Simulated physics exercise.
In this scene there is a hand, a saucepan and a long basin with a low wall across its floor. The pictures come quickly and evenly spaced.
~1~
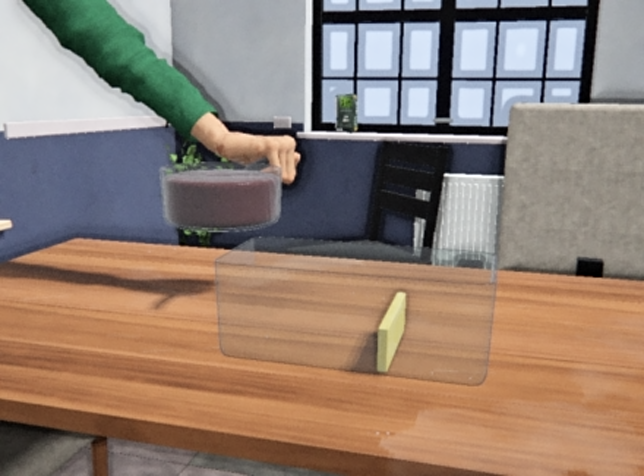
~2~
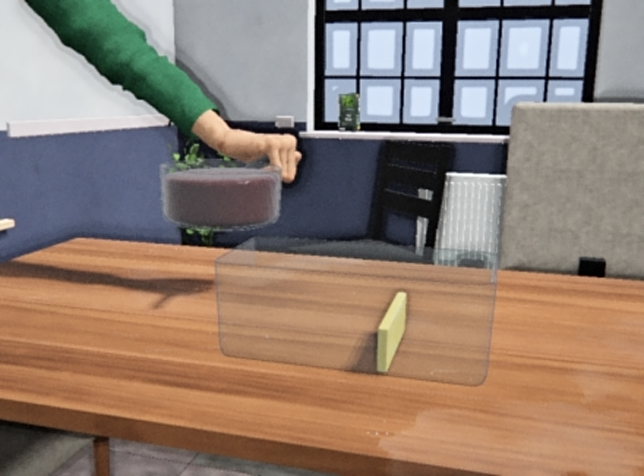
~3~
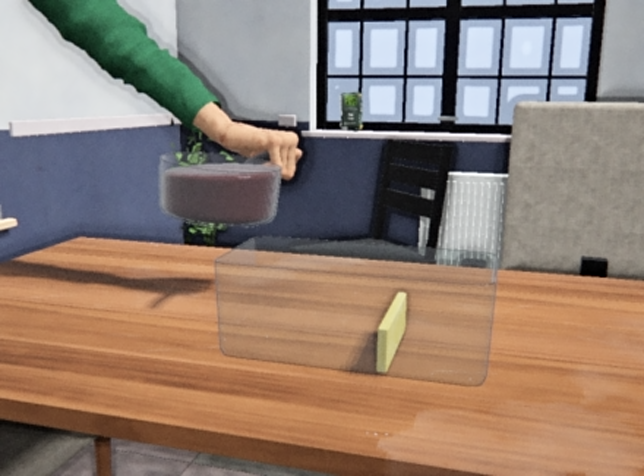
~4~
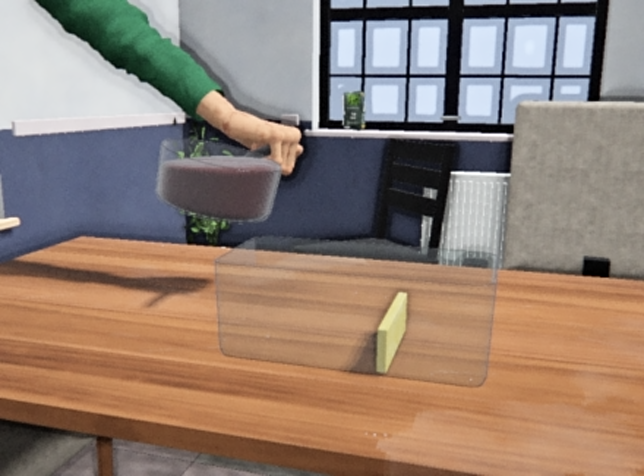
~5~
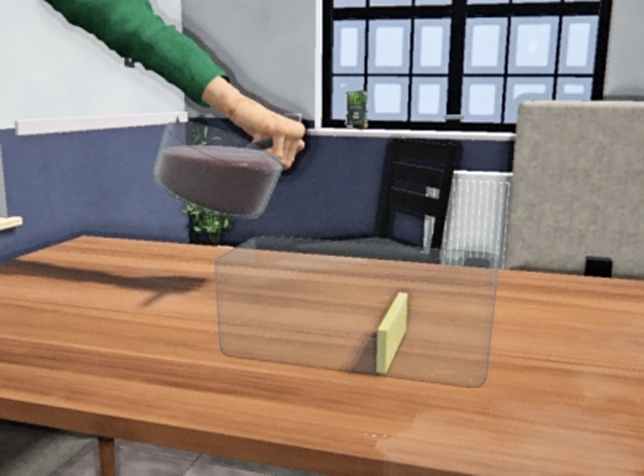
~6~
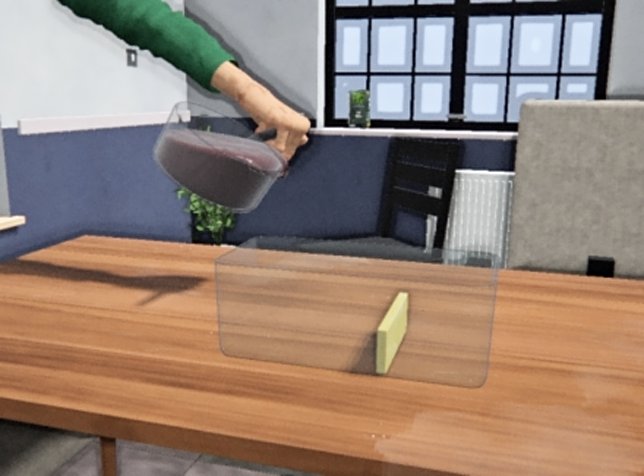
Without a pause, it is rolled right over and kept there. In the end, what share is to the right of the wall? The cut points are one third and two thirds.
Below a third.
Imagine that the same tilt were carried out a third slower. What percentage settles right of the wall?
Close to 10 per cent.
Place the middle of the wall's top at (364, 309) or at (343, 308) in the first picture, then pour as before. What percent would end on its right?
Note - case one near 50 %, case two near 70 %.
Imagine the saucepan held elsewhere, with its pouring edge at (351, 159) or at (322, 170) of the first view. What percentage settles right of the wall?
About 60 % the first time, about 55 % the second.
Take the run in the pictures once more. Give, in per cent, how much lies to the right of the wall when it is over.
Some 10 parts in a hundred.
A moment on, the saucepan is tipped on its side and 43 per cent is still to pour, 8 is left of the wall and 0 right of it.
Next, the saucepan is tipped on its side and 8 per cent is still to pour, 66 is left of the wall and 7 right of it.
Then the saucepan is tipped on its side and 3 per cent is still to pour, 69 is left of the wall and 10 right of it.
Later the saucepan is tipped on its side and 1 per cent is still to pour, 78 is left of the wall and 10 right of it.
In the end 79 per cent lies left of the wall, 11 right of it and 9 outside.
